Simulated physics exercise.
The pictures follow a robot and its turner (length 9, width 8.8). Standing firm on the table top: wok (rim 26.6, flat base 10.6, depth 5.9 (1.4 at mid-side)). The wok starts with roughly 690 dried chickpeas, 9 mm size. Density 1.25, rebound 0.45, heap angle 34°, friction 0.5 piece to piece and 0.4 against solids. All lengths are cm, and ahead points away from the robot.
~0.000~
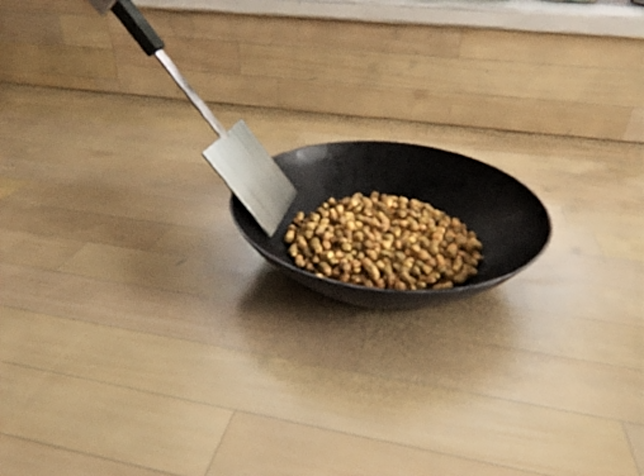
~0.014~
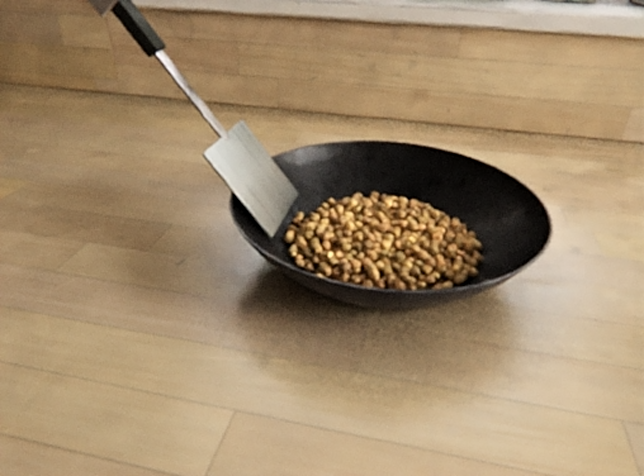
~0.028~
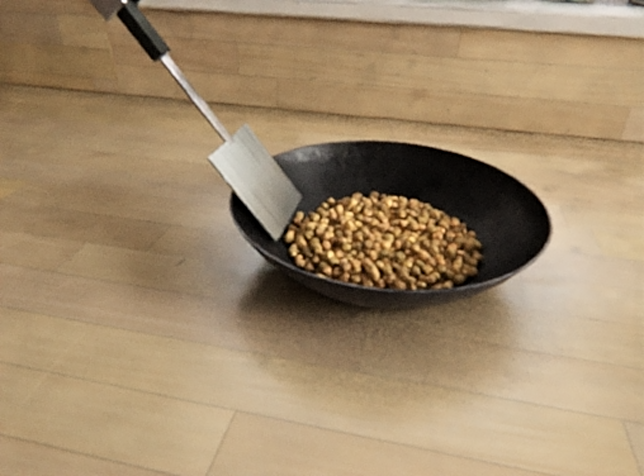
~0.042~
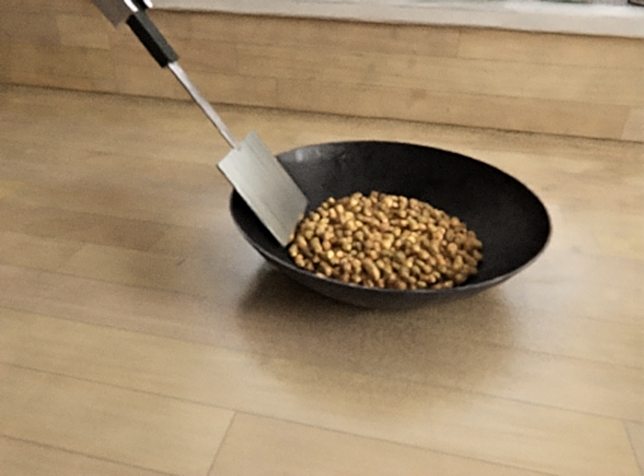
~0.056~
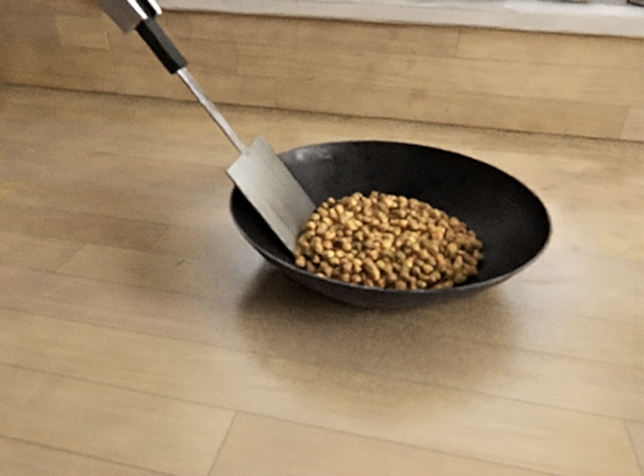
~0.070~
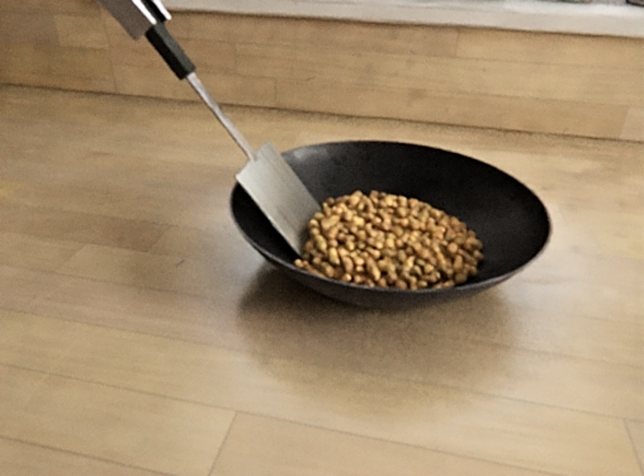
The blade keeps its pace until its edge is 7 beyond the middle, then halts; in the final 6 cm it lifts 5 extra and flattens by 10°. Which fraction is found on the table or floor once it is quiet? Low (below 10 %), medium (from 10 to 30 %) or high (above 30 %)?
A low share, below 10 %, ends on the table or floor.
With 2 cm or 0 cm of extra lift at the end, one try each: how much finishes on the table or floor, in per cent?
Some 0 and 0 per cent.
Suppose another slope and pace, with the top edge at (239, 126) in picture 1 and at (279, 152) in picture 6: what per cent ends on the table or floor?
Some 5 per cent.
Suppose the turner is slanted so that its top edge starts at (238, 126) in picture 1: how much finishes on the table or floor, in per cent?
About 0 per cent.
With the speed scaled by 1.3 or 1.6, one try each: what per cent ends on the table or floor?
Some 10 and 10 per cent.
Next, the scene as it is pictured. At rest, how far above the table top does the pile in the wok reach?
About 6.0 cm.
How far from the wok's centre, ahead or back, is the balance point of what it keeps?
Some 4.5 cm ahead.
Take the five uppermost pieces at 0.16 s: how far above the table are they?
Roughly 4 cm.
After 0.16 s, sloping 52°, highest piece 4 above the table; 691 in the wok.
After 0.25 s, sloping 48°, highest piece 5 above the table; 691 in the wok.
After 0.50 s, sloping 42°, highest piece 7 above the table; 678 in the wok, 12 on the table or floor, 1 on the blade or in flight.
After 1.55 s, sloping 42°, highest piece 6 above the table; 677 in the wok, 14 on the table or floor.
At rest, 677 in the wok, 14 on the table or floor. That is 2 % on the table or floor.
